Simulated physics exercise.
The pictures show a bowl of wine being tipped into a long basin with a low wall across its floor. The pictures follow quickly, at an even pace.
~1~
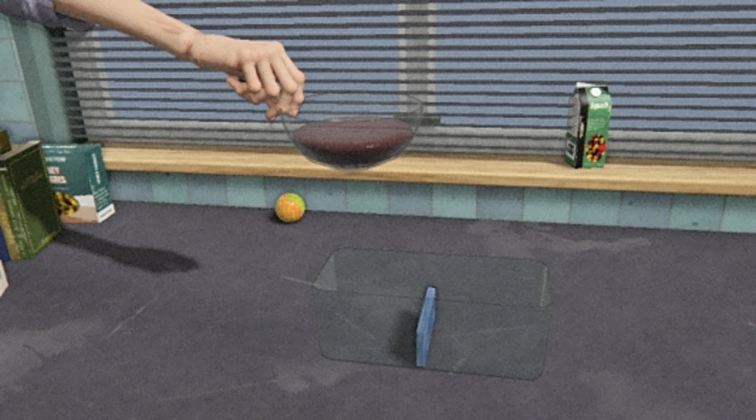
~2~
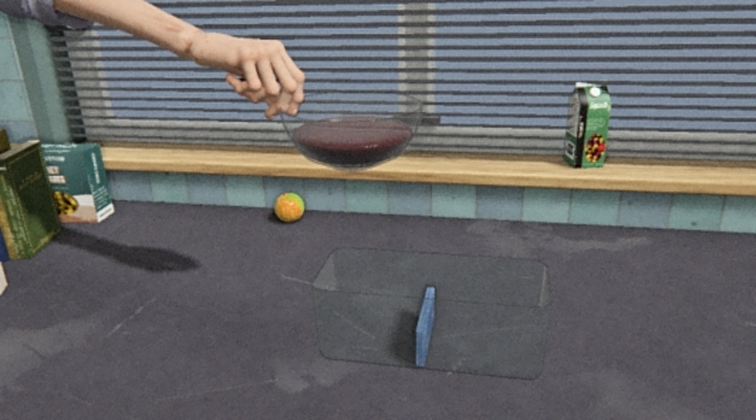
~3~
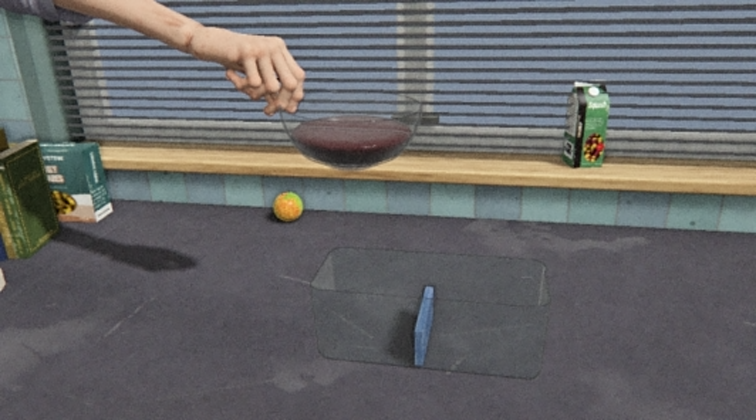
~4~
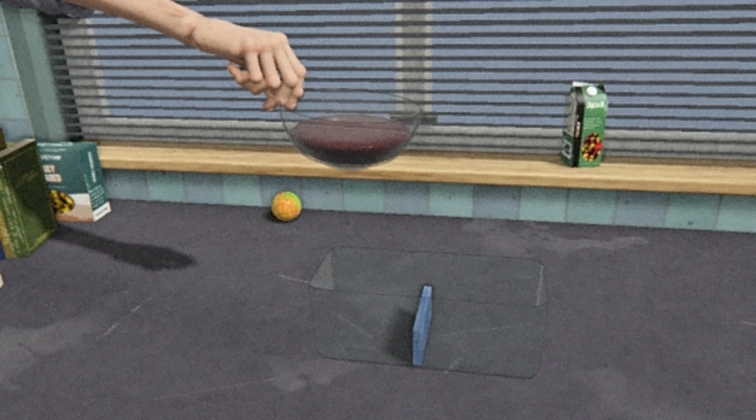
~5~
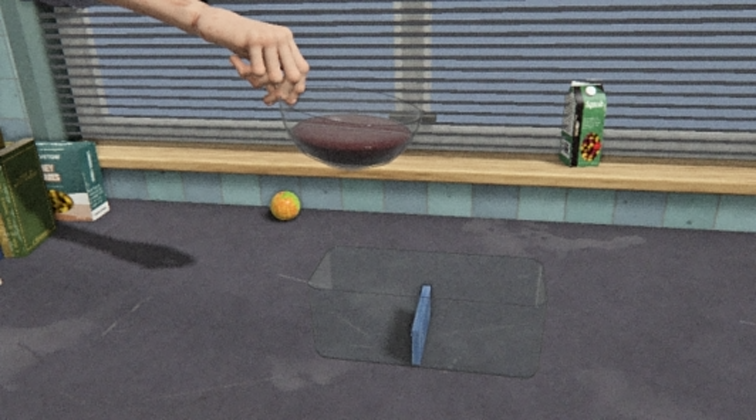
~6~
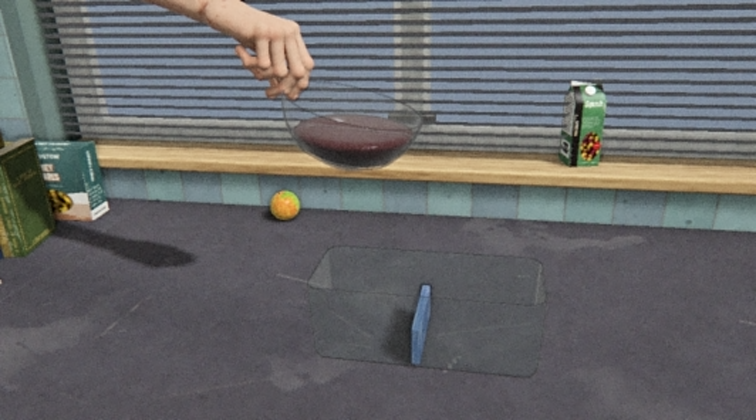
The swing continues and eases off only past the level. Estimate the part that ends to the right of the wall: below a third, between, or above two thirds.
The share right of the wall is over two thirds.
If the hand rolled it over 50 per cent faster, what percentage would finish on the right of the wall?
Some 70 per cent.
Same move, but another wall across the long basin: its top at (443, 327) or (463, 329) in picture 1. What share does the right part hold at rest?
First some 60, then 40 per cent.
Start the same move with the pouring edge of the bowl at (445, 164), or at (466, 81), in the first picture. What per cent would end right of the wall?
Near 90 % and 95 %.
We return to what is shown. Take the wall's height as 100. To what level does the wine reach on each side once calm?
Left about 10, right about 50.
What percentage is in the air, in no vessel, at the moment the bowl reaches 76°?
About 50 per cent.
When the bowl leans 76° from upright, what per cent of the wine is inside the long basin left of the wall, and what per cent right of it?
Left: 0 %. Right: 15 %.
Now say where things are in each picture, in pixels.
Tilt 0°; pouring edge (422, 108); surface from (296, 128) to (414, 130); the long basin's rim runs from (323, 268) to (550, 284); the wall's top is at (426, 309), in the first picture.
Tilt 1°; pouring edge (422, 108); surface from (296, 127) to (414, 131), in the second picture.
Tilt 2°; pouring edge (421, 110); surface from (295, 126) to (413, 131), in the third picture.
Tilt 5°; pouring edge (421, 114); surface from (294, 124) to (412, 132), in the fourth picture.
Tilt 9°; pouring edge (421, 118); surface from (294, 123) to (412, 133), in the fifth picture.
Tilt 15°; pouring edge (421, 125); surface from (296, 123) to (414, 134), in the sixth picture.
A moment on, the bowl is tipped on its side and 35 per cent is still to pour, 0 is left of the wall and 14 right of it.
Next, the bowl is tipped right over and 0 per cent is still to pour, 13 is left of the wall and 81 right of it.
Then the bowl is tipped right over and 0 per cent is still to pour, 17 is left of the wall and 81 right of it.
Later the bowl is tipped right over and 0 per cent is still to pour, 17 is left of the wall and 81 right of it.
At rest 17 per cent lies left of the wall, 81 right of it and 1 outside.
